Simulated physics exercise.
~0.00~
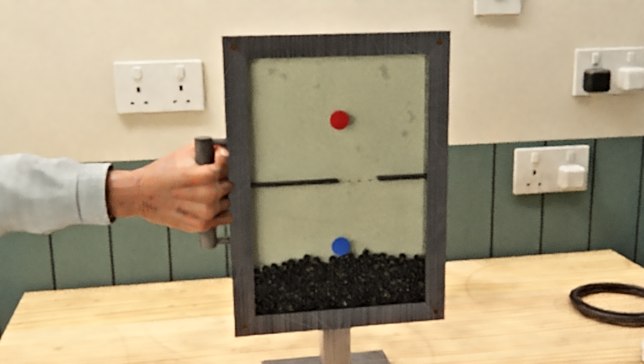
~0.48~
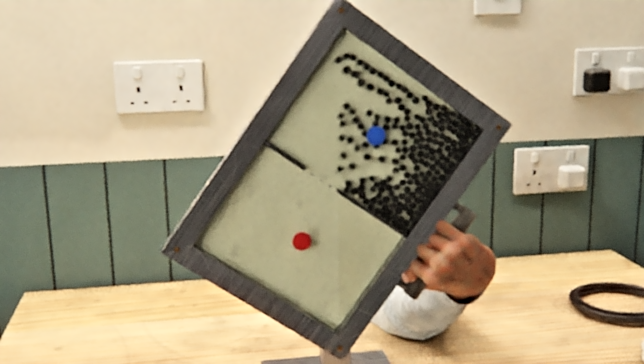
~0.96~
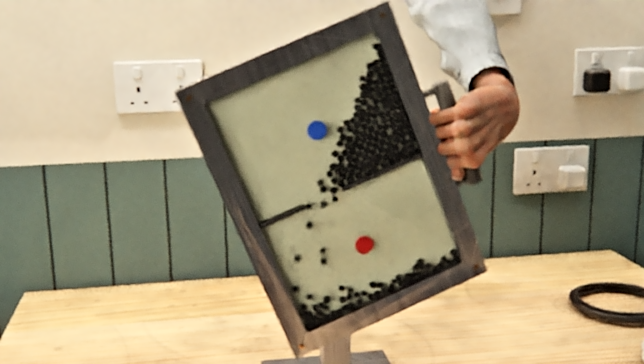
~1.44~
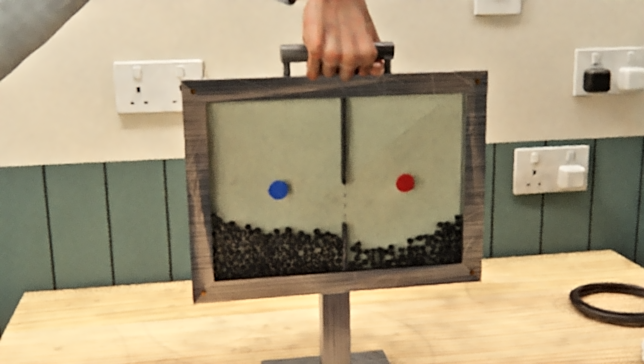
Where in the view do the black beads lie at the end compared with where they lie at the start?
At the start the beads lie low in the view, along the bottom of the upright case. At the end they are centred a little higher, at almost the same left-to-right position, along the bottom of the case now on its side.
The footage shows a hand turning a framed case of black beads anticlockwise on a stand, the beads starting in the blue-dotted chamber and some spilling through a gap into the red-dotted one. It ends on its side, handle up, with more beads on the blue side.
